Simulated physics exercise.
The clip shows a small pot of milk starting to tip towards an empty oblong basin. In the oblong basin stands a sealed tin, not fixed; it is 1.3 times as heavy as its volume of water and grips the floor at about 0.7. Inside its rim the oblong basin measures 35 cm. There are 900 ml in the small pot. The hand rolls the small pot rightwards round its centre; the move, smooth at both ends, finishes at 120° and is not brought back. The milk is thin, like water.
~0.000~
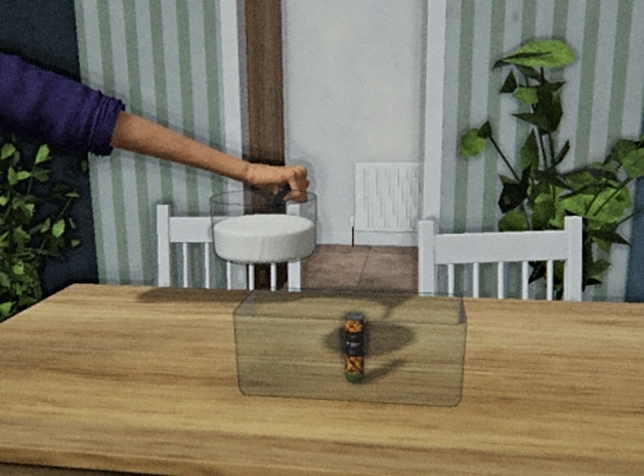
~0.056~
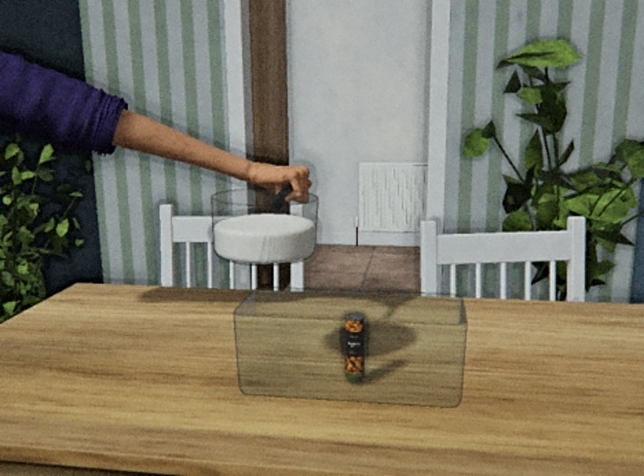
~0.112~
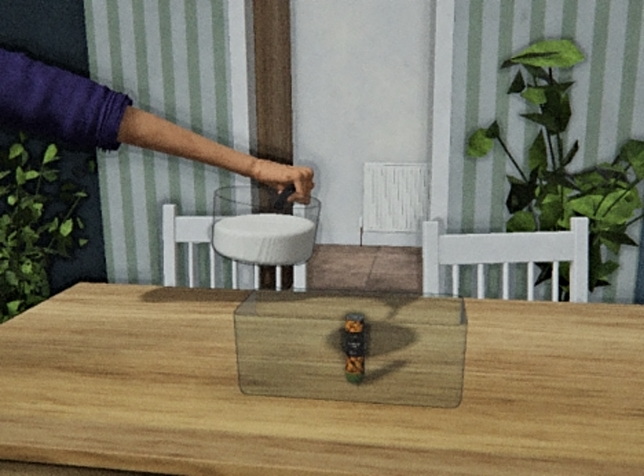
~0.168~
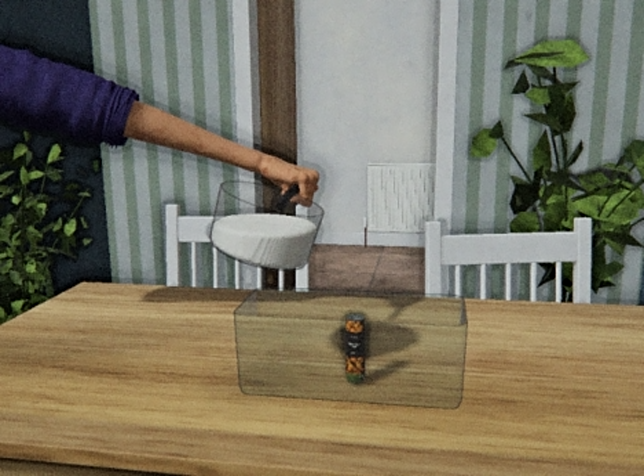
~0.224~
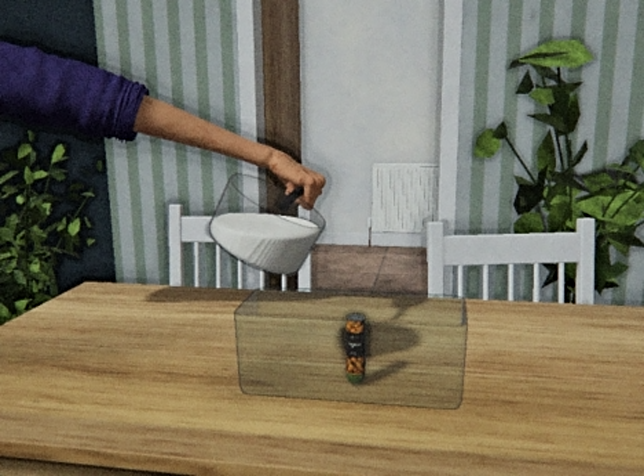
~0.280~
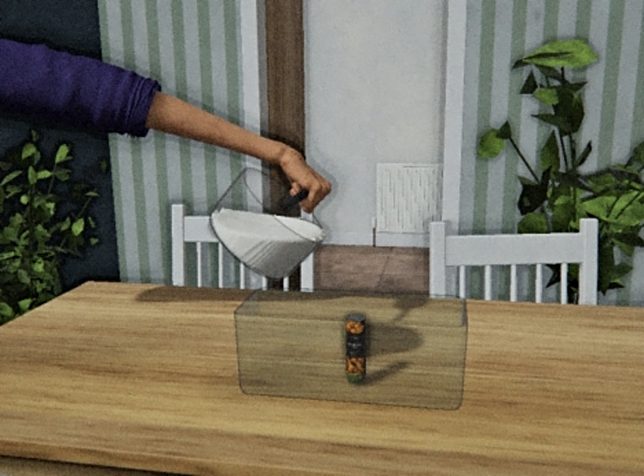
A hand in a purple sleeve reaches in from the left, holding a small clear pot of white milk above a wooden table, seen from slightly above. On the table stands a clear oblong basin with a small dark-and-orange tin by it, before white chairs, striped walls and green plants. The hand tilts the pot steadily rightwards, the milk slanting inside, while the view shifts very slightly.
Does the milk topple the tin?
The tin topples.
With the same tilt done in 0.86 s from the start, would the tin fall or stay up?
Then it goes over.
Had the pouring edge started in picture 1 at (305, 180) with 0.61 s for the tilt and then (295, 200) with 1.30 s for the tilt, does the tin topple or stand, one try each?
First it falls; then it keeps standing.
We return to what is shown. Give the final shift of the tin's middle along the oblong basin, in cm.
Some 8.0 cm.
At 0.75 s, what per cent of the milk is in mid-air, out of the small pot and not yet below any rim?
Near 5 in a hundred.
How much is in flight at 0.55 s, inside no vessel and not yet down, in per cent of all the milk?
Some 28 per cent.
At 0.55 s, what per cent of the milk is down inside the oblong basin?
Near 50 in a hundred.
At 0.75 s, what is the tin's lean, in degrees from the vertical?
It is at some 15°.
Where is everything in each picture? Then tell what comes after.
In the first frame, it leans 0°; its right rim is at (316, 199); the milk meets the walls at (217, 223) and (315, 224); the oblong basin's rim runs from (244, 301) to (464, 310); the tin's top is at (354, 320).
In the second frame, it leans 2°; its right rim is at (317, 200); the milk meets the walls at (218, 222) and (315, 225).
In the third frame, it leans 8°; its right rim is at (320, 206); the milk meets the walls at (218, 221) and (316, 226).
In the fourth frame, it leans 17°; its right rim is at (322, 215); the milk meets the walls at (218, 220) and (317, 227).
In the fifth frame, it leans 29°; its right rim is at (324, 227); the milk meets the walls at (216, 218) and (320, 229).
In the sixth frame, it leans 43°; its right rim is at (322, 241); the milk meets the walls at (217, 211) and (320, 232); 1 per cent is over the edge.
After 0.55 s the tilt is 109° and 22 per cent is still to pour; the tin stands where it began.
After 0.75 s the tilt is 120° and 3 per cent is still to pour; the tin leans 16°.
After 0.96 s the tilt is 120° and 0 per cent is still to pour; the tin lies on its side.
After 1.19 s the tilt is 120° and 0 per cent is still to pour; the tin lies on its side.
In the end the tin lies on its side.
